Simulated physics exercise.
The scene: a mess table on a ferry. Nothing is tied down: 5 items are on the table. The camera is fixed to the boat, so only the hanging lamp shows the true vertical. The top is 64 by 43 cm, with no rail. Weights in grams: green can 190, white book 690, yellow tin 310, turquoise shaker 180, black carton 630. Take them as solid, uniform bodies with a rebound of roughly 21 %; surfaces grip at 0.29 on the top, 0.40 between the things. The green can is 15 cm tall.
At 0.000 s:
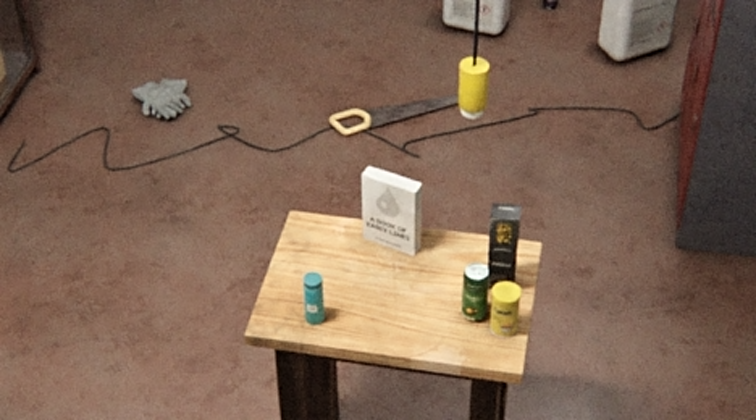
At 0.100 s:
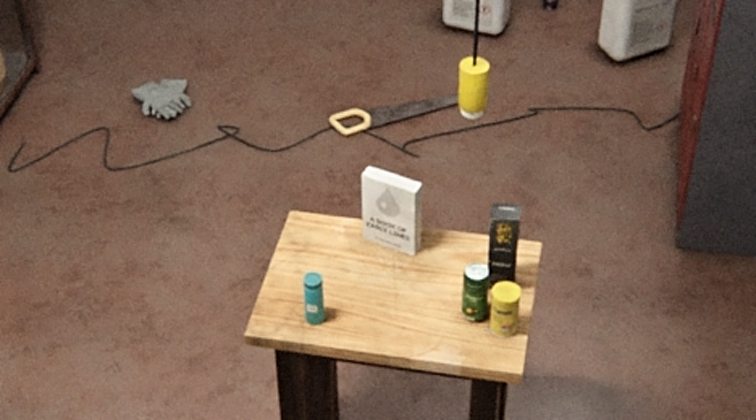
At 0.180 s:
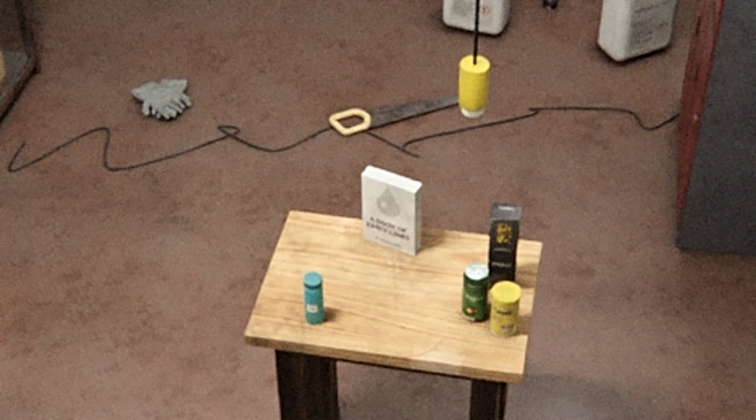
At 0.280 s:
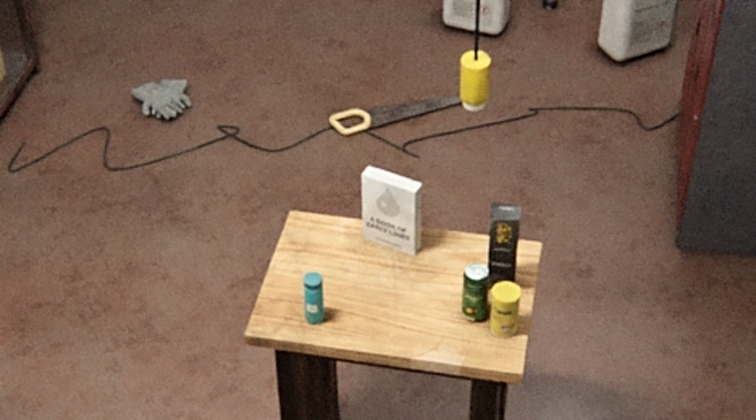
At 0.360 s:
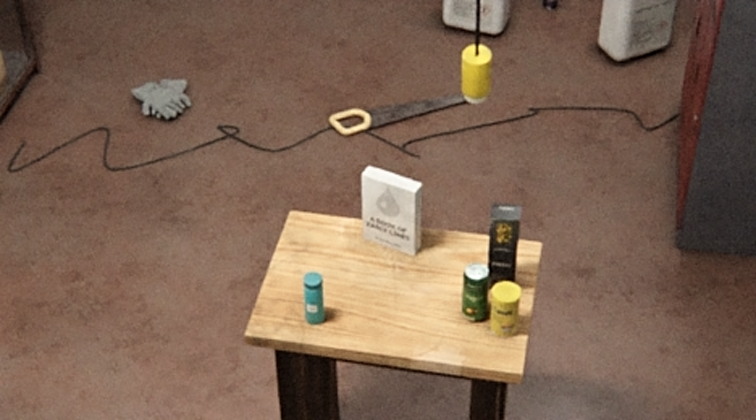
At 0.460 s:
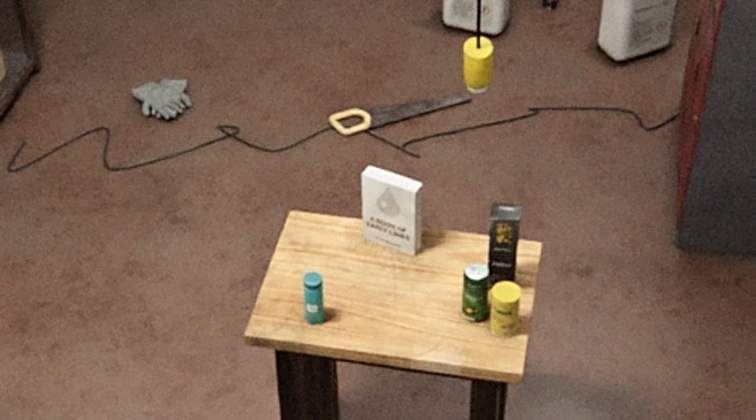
The yellow hanging lamp slowly swings away above the floor while everything on the table stays still.
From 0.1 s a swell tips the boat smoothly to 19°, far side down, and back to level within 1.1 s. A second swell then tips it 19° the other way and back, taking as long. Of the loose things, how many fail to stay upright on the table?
Lost: Two.
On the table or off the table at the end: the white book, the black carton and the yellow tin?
The white book finishes off the table; the black carton finishes off the table; the yellow tin ends on the table.
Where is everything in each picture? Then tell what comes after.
The first picture shows boat level; green can (475, 293); white book (392, 212).
The second picture shows boat level; black carton (503, 248); yellow tin (505, 310).
The third picture shows floor tilted 1°, far side down; turquoise shaker (314, 298); black carton (503, 248).
The fourth picture shows floor tilted 5°, far side down; yellow tin (505, 310); turquoise shaker (314, 298).
The fifth picture shows floor tilted 9°, far side down; black carton (503, 248); yellow tin (505, 310).
The sixth picture shows floor tilted 14°, far side down; green can (475, 293); white book (392, 211).
By 1.06 s, floor tilted 3°, far side down; white book and black carton now off the table; green can 2 cm from its spot near (477, 286); yellow tin 2 cm from its spot.
By 1.36 s, floor tilted 4°, near side down; green can 2 cm from its spot near (477, 286); yellow tin 2 cm from its spot; turquoise shaker 2 cm from its spot.
When it is over (2.8 s), off the table, white book and black carton; the other 3 within 5 cm of the start. End places, in pixels of the last picture, green can near (475, 293), white book near (562, 336).
